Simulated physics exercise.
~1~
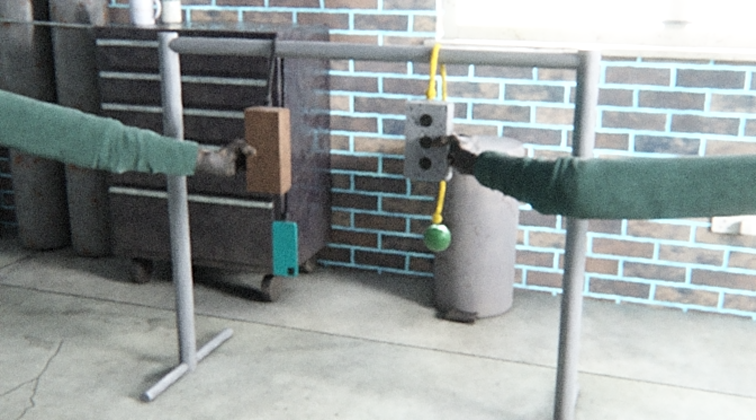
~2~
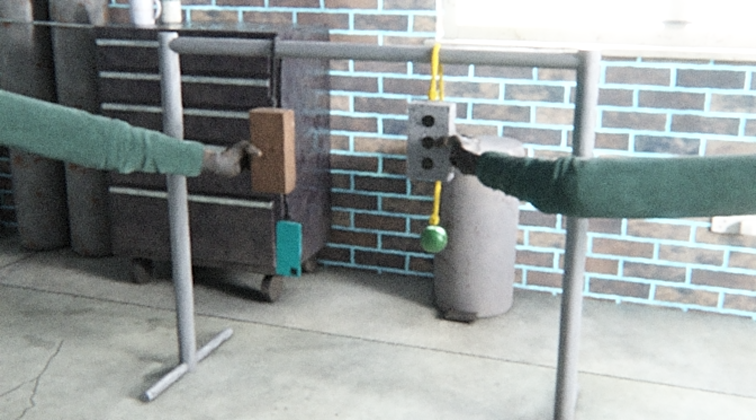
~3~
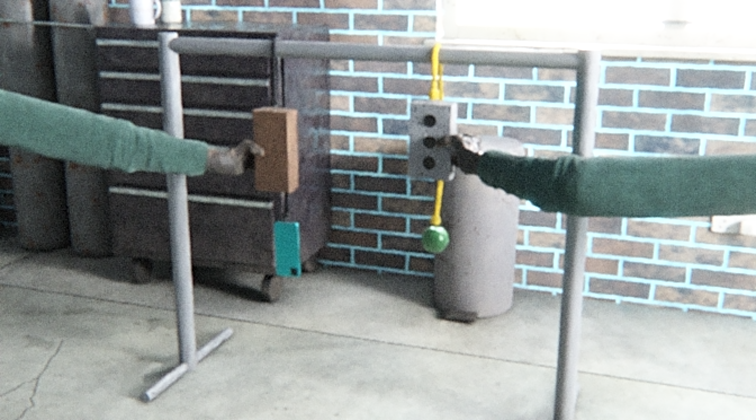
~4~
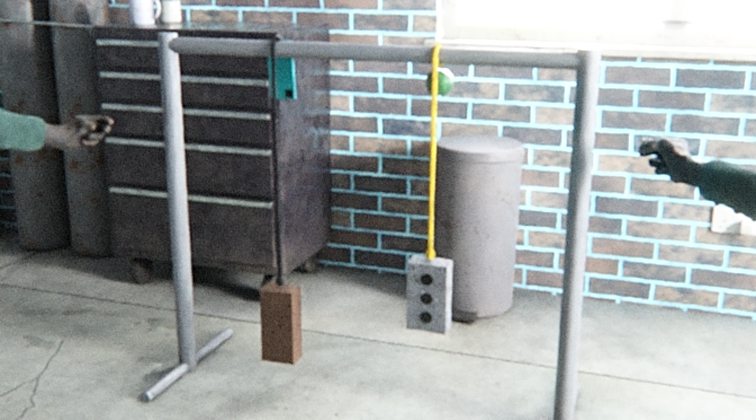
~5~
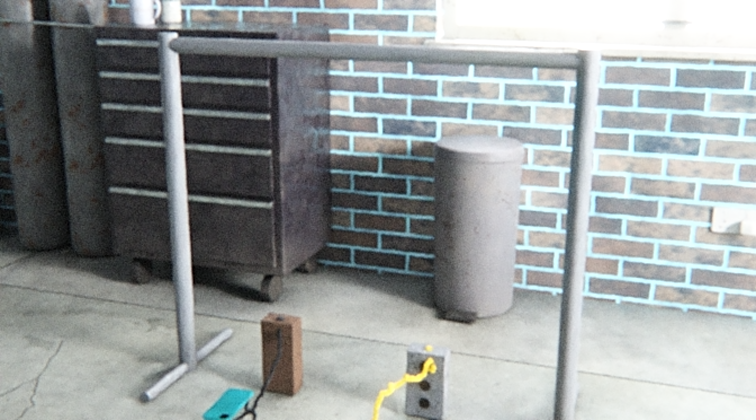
A brick and a grey block with holes, held by two green-sleeved hands on ropes over a rail, dropped once released, pulling a teal phone and a green apple up toward the bar, and both landed on the floor with their ropes fallen too.
